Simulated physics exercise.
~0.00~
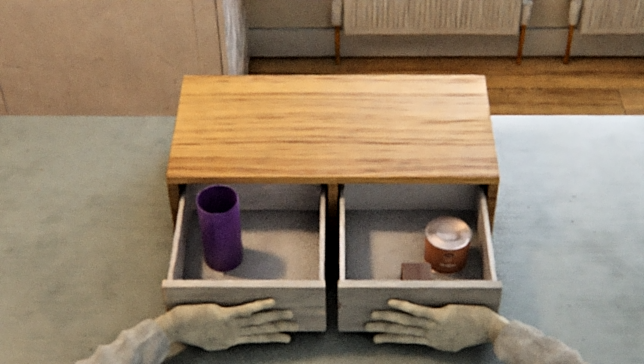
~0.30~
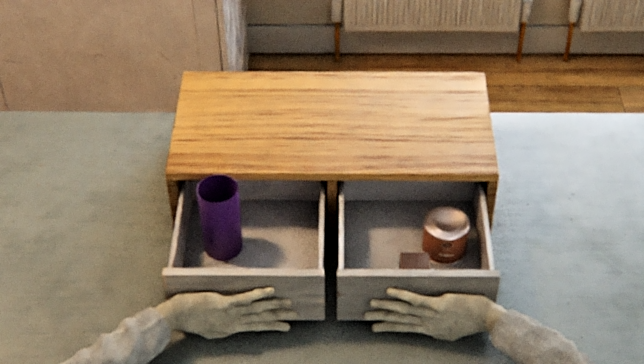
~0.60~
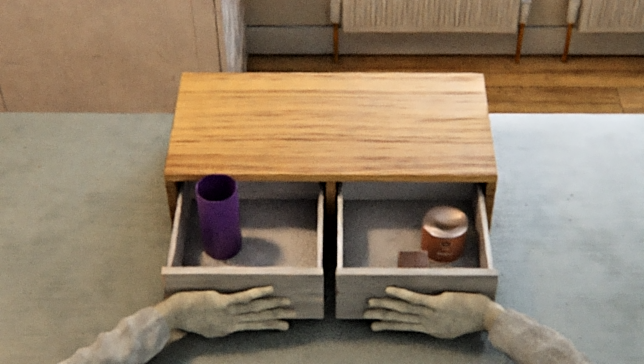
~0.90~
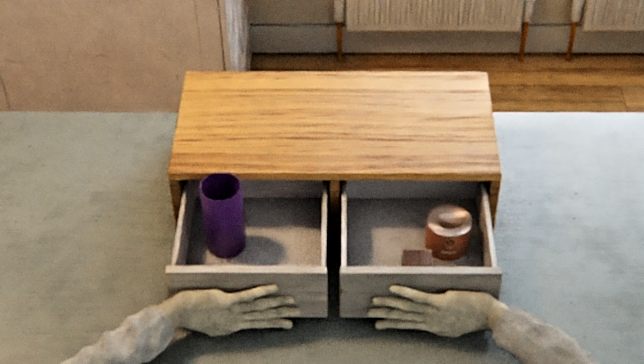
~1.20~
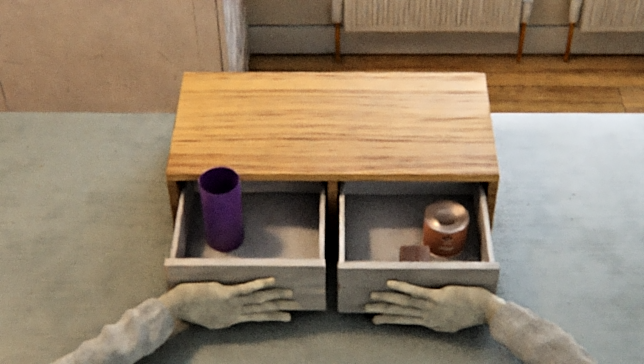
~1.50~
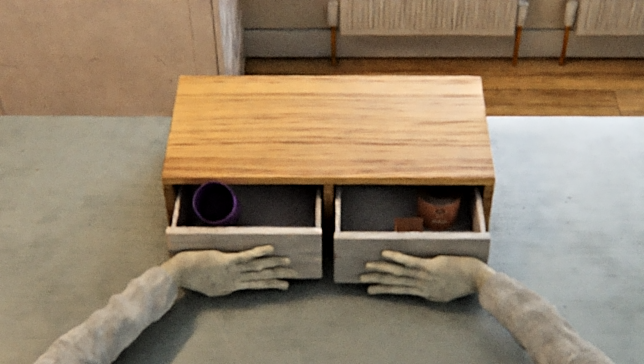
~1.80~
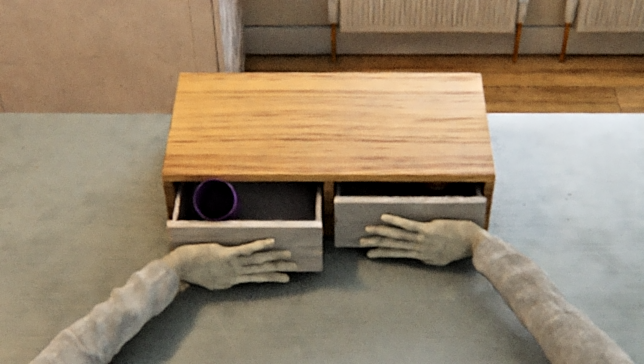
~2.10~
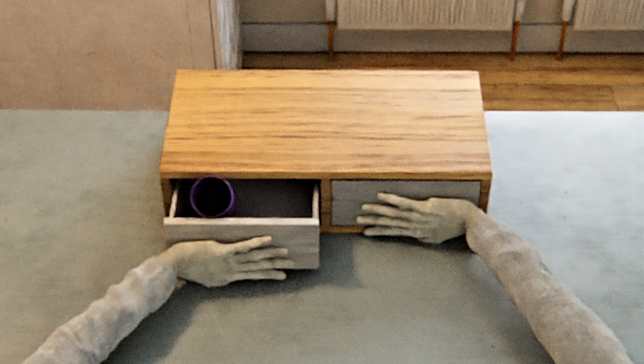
On a low wooden cabinet, two hands push both drawers; the right shuts, the left stays ajar.
